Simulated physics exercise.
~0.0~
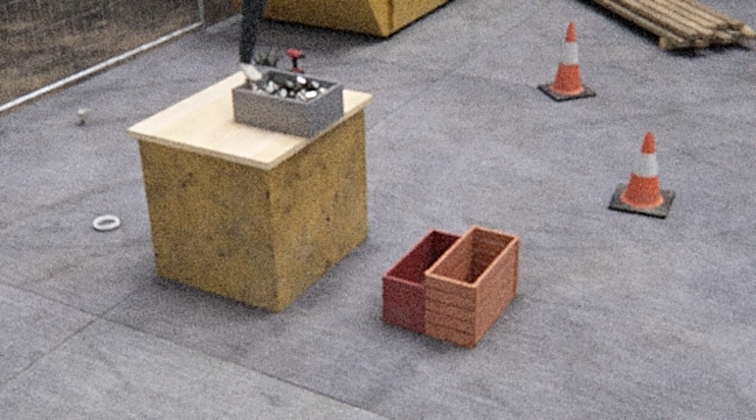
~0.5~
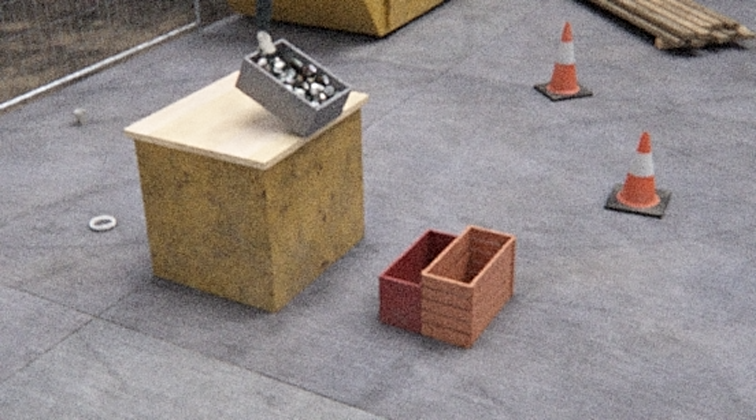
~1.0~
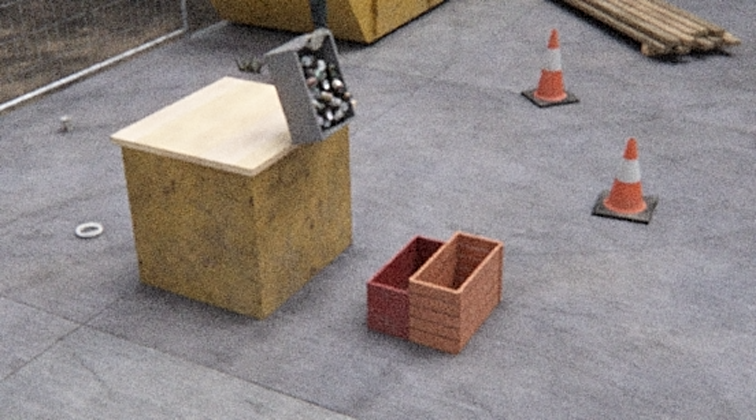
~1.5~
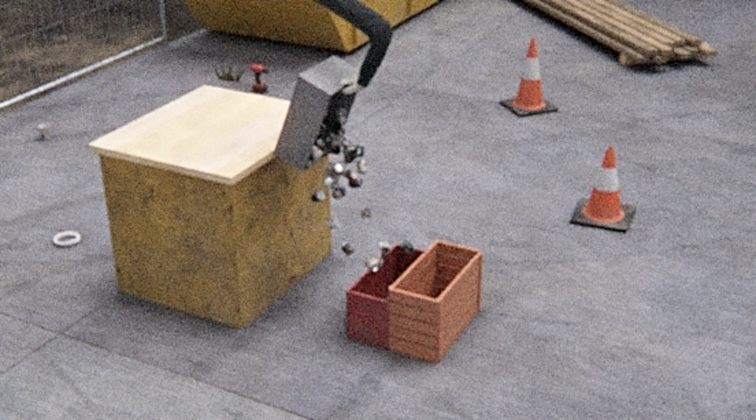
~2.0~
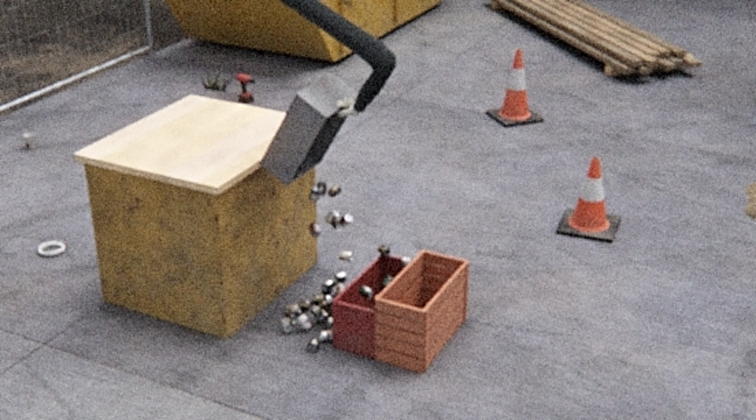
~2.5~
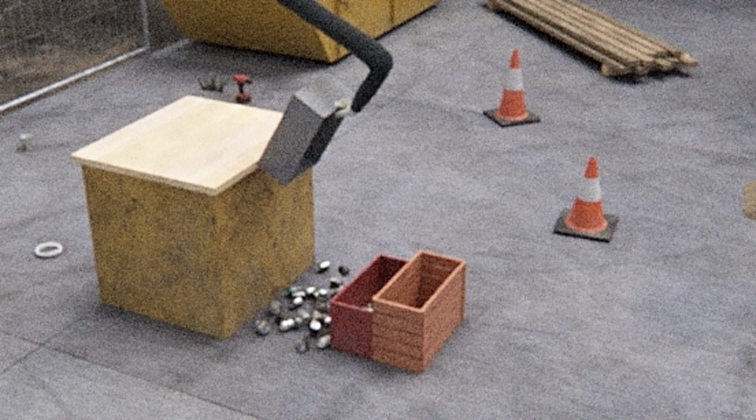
A grey box tips mini cans off a bench, some into the red trough, more onto the ground.
